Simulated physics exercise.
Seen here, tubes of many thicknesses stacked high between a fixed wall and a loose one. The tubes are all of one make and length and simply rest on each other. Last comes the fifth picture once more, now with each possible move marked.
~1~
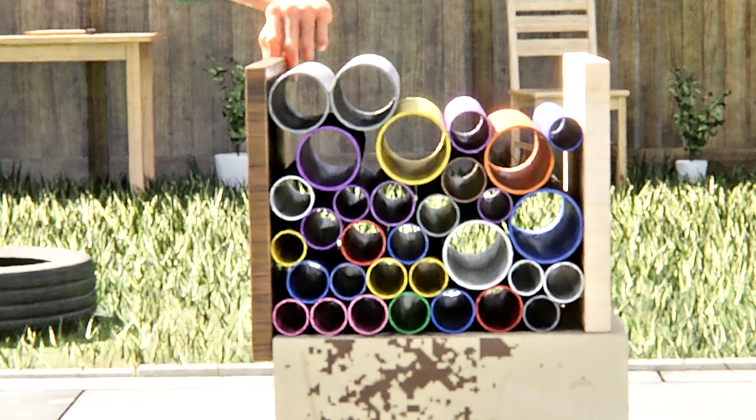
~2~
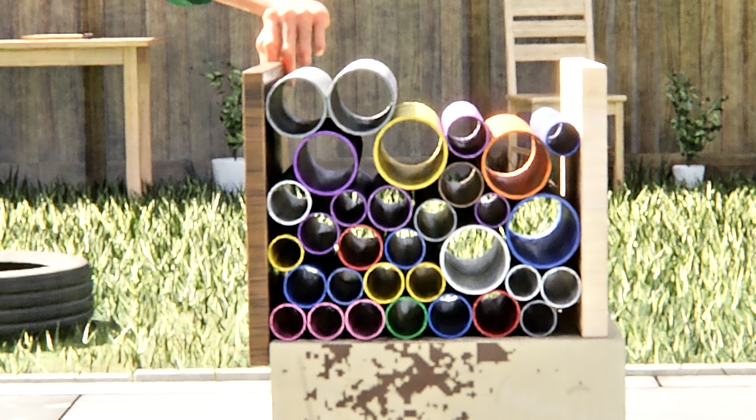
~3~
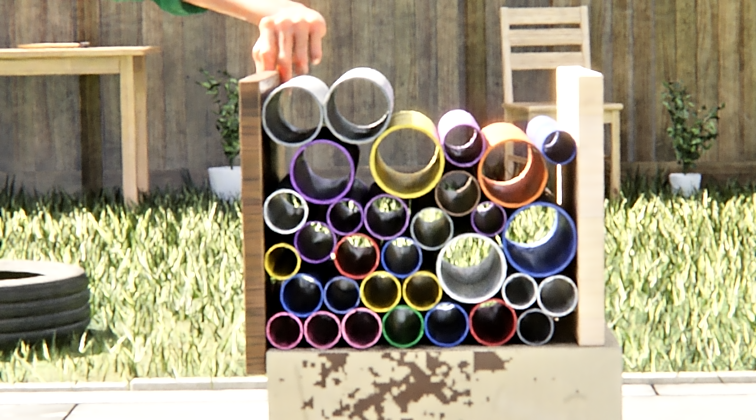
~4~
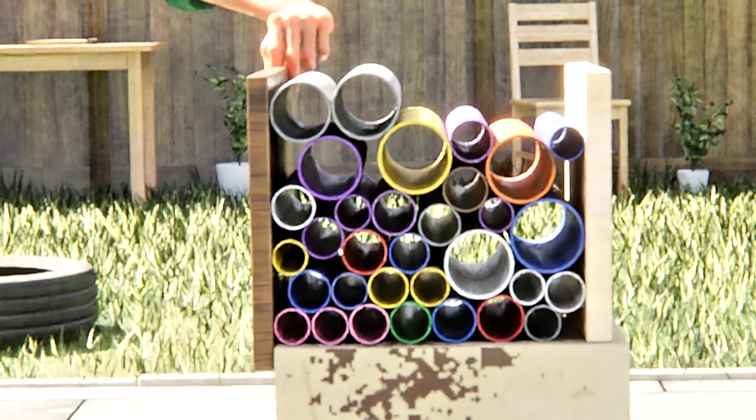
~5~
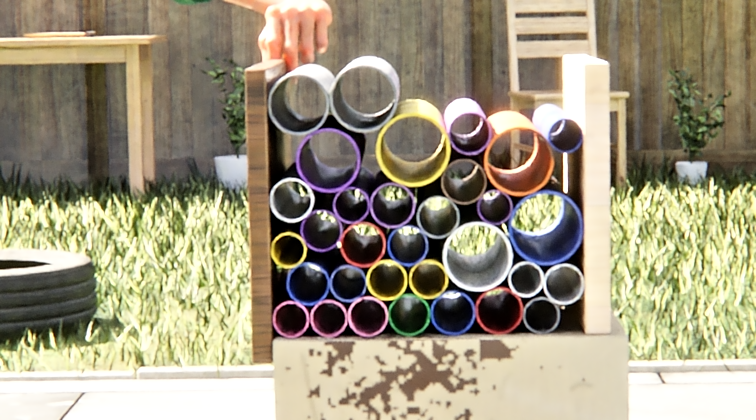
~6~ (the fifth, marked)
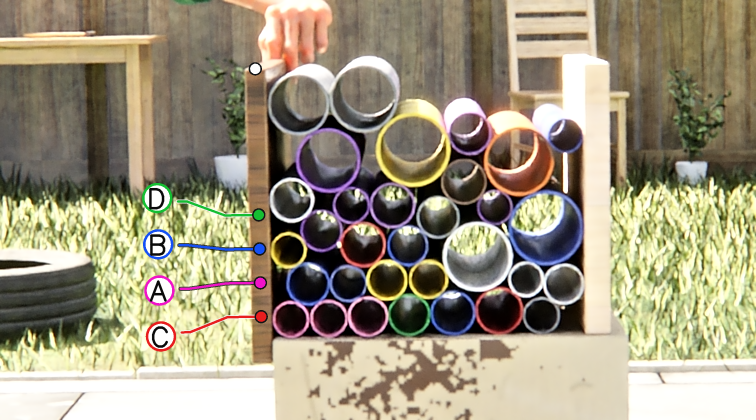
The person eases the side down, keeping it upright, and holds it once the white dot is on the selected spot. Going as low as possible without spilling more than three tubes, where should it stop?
Lower it to D and no more.
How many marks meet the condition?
The number is one.
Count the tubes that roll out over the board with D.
The count is one.
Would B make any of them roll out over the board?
Yes, at B.
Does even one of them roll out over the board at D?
Yes.
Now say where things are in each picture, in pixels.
The first picture shows an orange tube (519, 159); a grey tube (364, 96); side board (272, 197).
The second picture shows side board (269, 202); a pink tube (288, 322).
The third picture shows a red tube (493, 322); a yellow tube (381, 291).
The fourth picture shows a yellow tube (290, 257); a purple tube (353, 213).
The fifth picture shows an orange tube (519, 161); a grey tube (364, 98); side board (272, 200).
On the copy, A at (260, 283); B at (260, 249); C at (261, 317); D at (259, 215); the white dot at (255, 69).
On D. First, top of the board (269, 138).
Then, top of the board (270, 213).
Finally, top of the board (270, 214), one out over the board.
By contrast, A more than three out over the board; B four out over the board; C more than three out over the board.
